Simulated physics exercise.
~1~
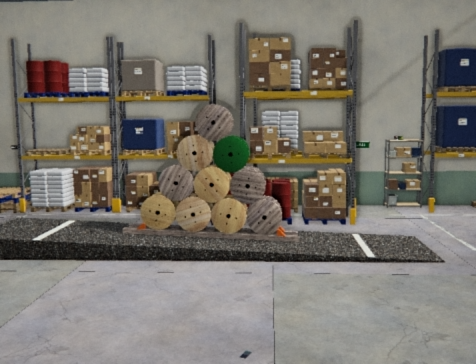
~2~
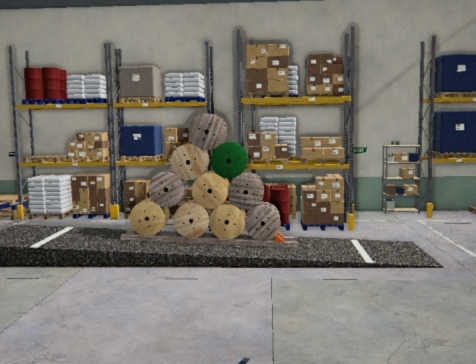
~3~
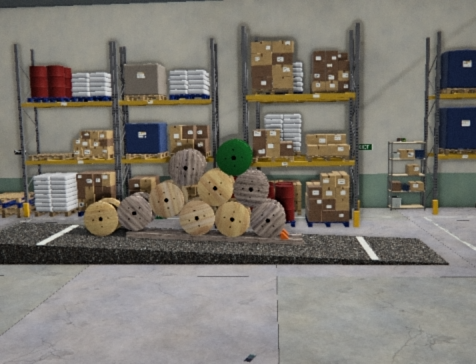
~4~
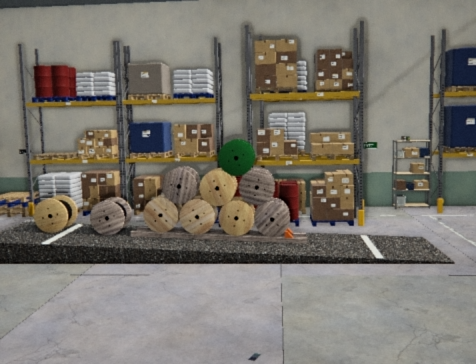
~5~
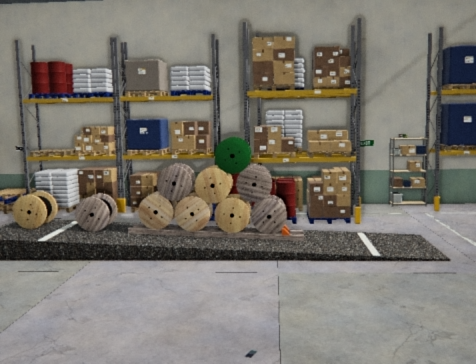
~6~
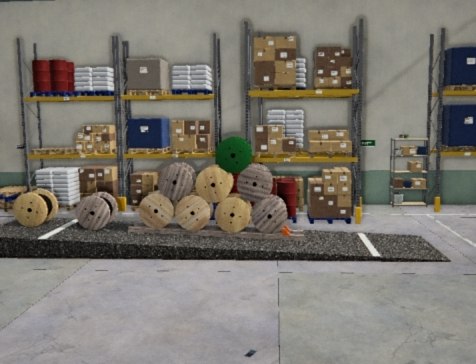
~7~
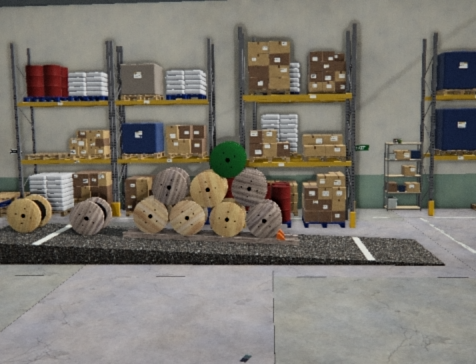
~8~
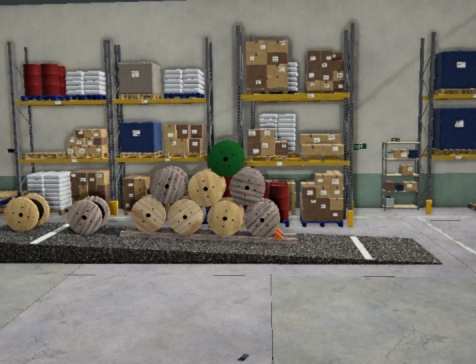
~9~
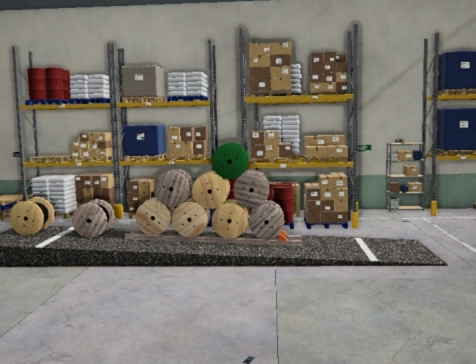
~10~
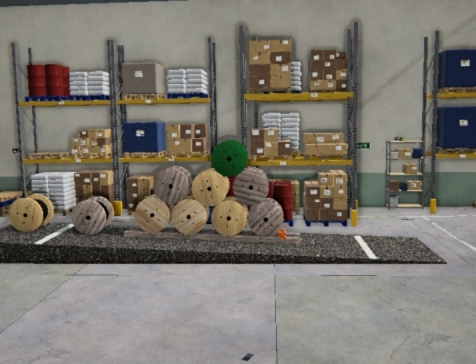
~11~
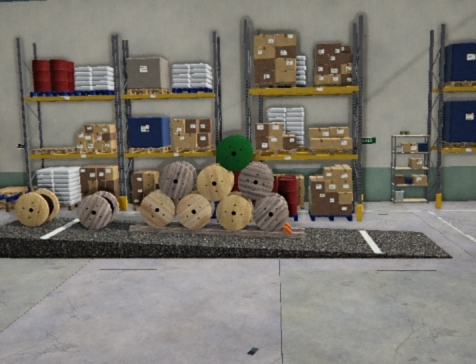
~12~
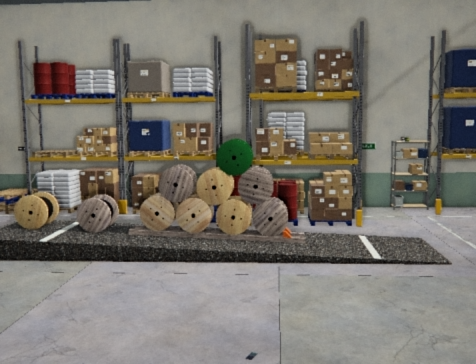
At the start, ten cable reels stand in a pyramid on a strip of dark gravel in a warehouse, with pallet racks behind and the green reel on the right of the second-highest row. The left side of the stack then gives way, and reels slump down and outward to the left. A pale reel rolls across the left white line, while a grey one follows and stops short of it. The green reel turns slightly but stays up on the others. At the end everything is still, with green topping the remaining pile.
